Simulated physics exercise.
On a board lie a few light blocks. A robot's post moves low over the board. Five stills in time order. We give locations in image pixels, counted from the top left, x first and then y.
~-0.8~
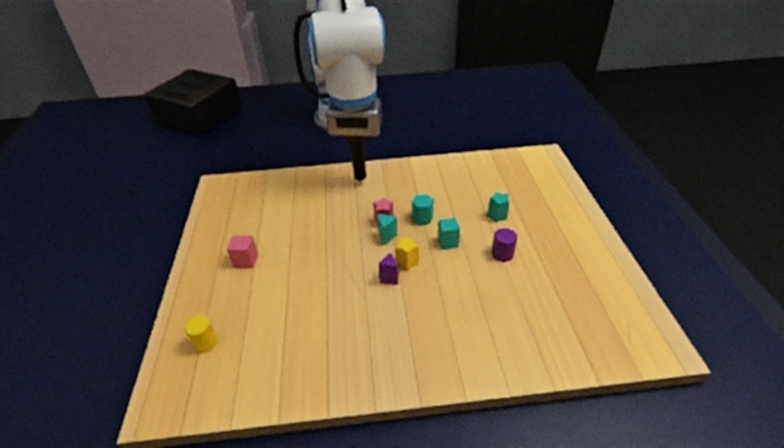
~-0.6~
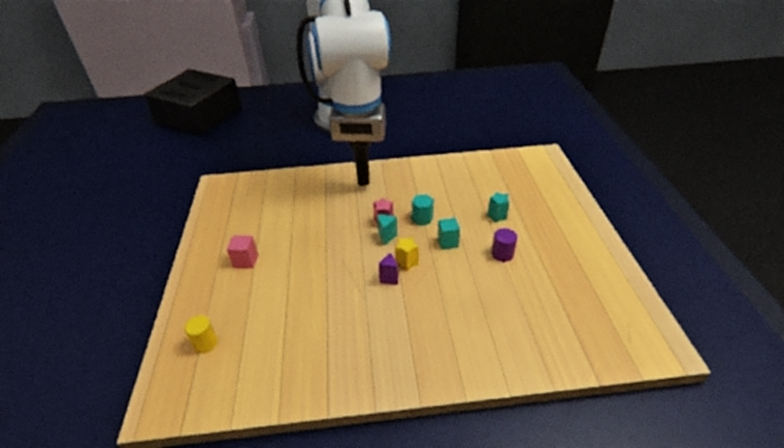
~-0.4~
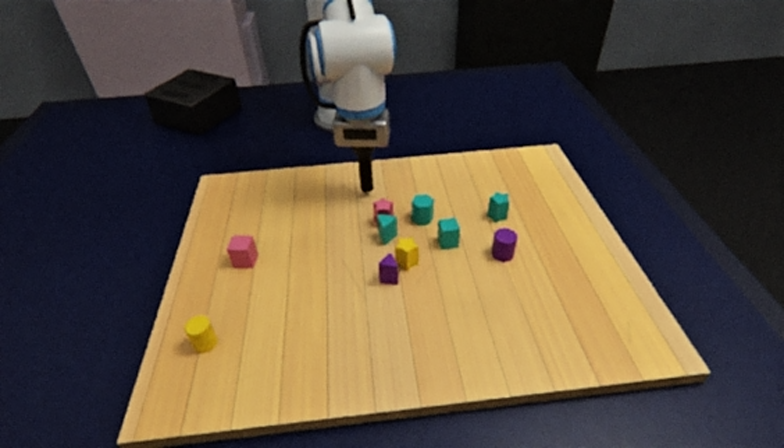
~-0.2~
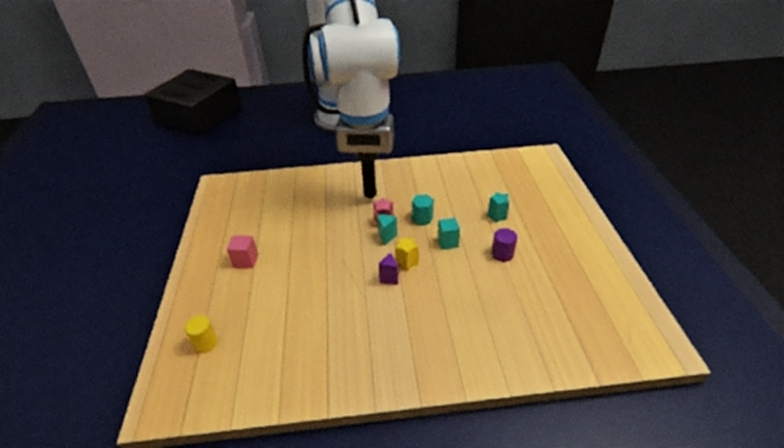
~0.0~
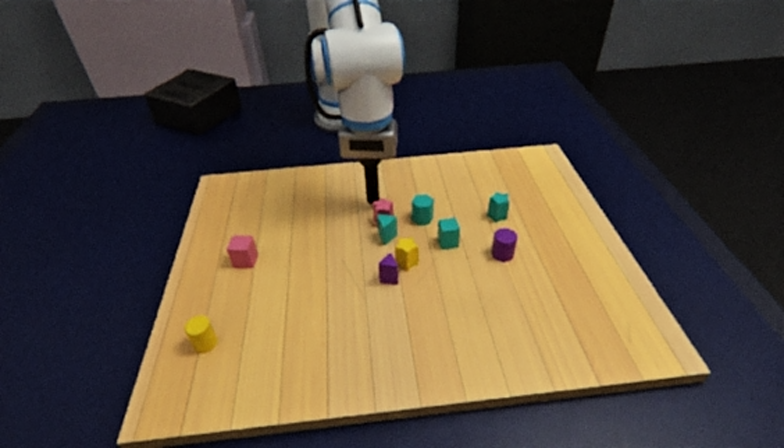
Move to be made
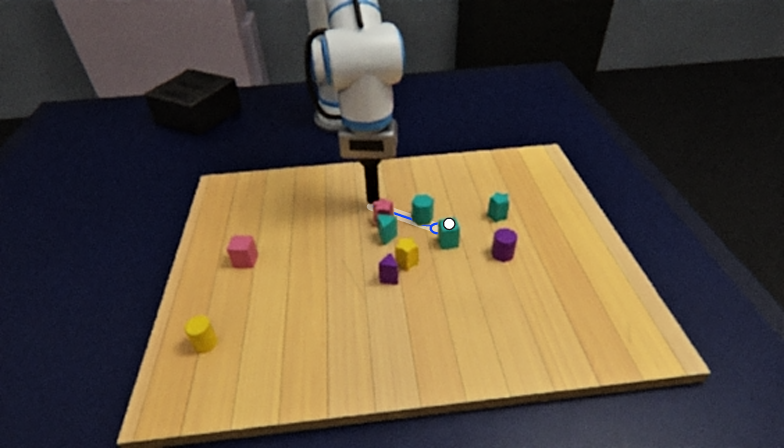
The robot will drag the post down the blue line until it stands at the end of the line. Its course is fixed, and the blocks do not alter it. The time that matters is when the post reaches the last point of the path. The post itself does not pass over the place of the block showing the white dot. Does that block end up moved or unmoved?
It stays.
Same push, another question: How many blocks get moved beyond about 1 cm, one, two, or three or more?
One block, no more.
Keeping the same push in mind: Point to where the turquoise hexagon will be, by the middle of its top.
My best guess is (451, 202).
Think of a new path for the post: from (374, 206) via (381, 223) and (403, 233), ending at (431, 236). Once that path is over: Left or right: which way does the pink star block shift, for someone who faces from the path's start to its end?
Towards the right-hand side.
Path on the board, in a line from (374, 206) to (438, 228); the dot is on the turquoise square piece.
On the path given first. One third of the way, post (395, 207); nothing pushed yet.
Two thirds of the way, post (416, 215); turquoise hexagon (434, 201), turned 25° anticlockwise.
At the end, post (438, 222); turquoise hexagon (451, 202), turned 75° anticlockwise; turquoise square piece in place.
